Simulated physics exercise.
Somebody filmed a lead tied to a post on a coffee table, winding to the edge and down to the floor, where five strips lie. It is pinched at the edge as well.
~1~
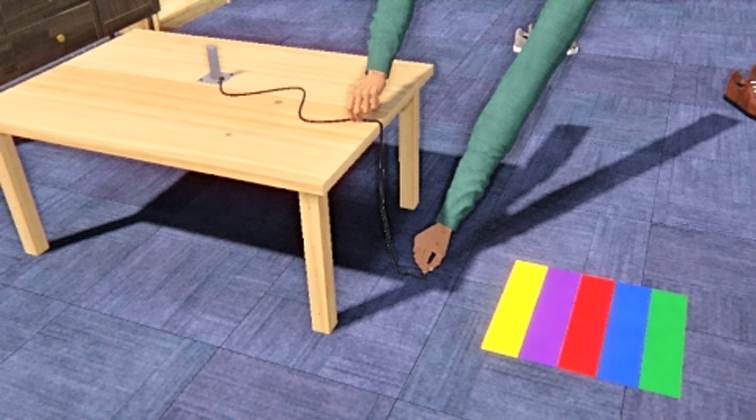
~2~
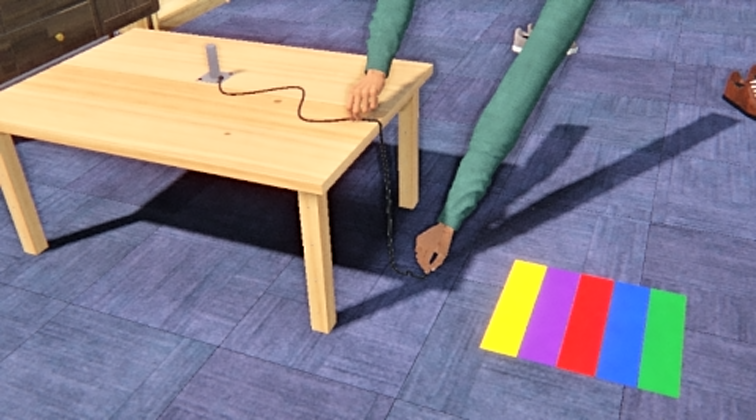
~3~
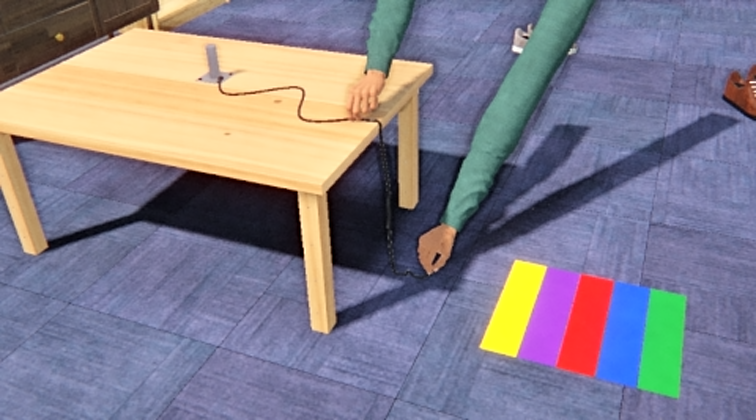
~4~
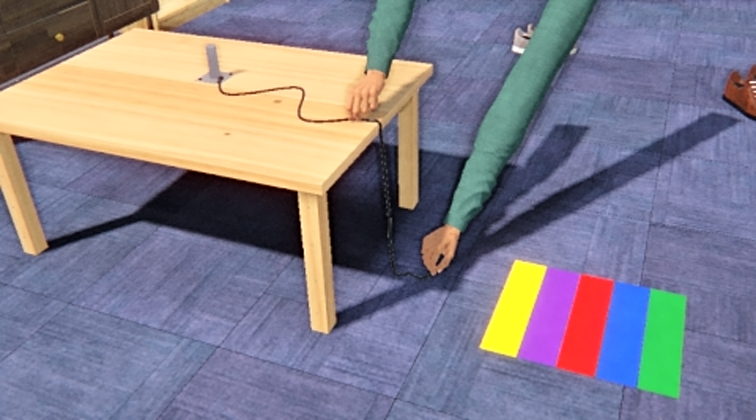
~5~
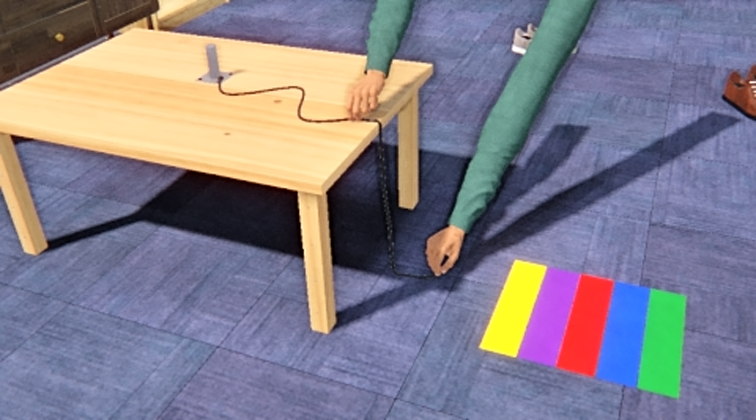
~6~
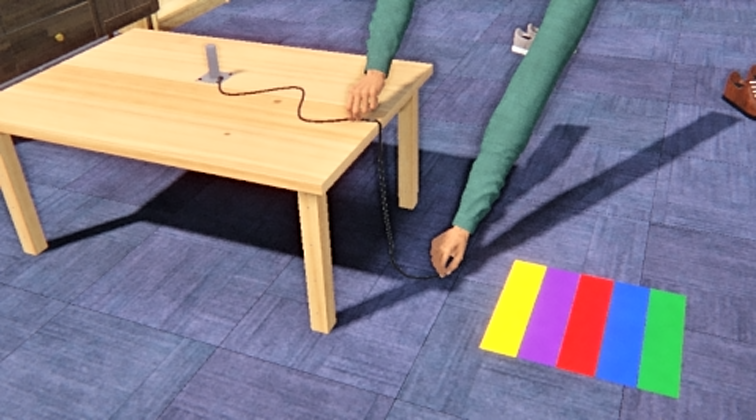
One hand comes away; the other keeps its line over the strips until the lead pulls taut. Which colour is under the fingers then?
The end stops over the blue strip.
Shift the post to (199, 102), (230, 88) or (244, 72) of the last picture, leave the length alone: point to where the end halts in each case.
The places are (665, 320), (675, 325) and (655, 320).
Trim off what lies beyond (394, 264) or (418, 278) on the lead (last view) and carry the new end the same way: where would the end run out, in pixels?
Try by try, around (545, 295) and (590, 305).
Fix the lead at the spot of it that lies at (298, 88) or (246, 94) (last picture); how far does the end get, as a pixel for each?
In that order: (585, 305) and (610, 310).
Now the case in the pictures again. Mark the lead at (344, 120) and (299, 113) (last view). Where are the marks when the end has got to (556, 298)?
They go to (396, 156) and to (366, 113).
Soon after, end near (556, 298); over purple.
After that, end near (603, 308); over red.
At the stop, end near (633, 315); over blue. It gets as far as the blue strip.
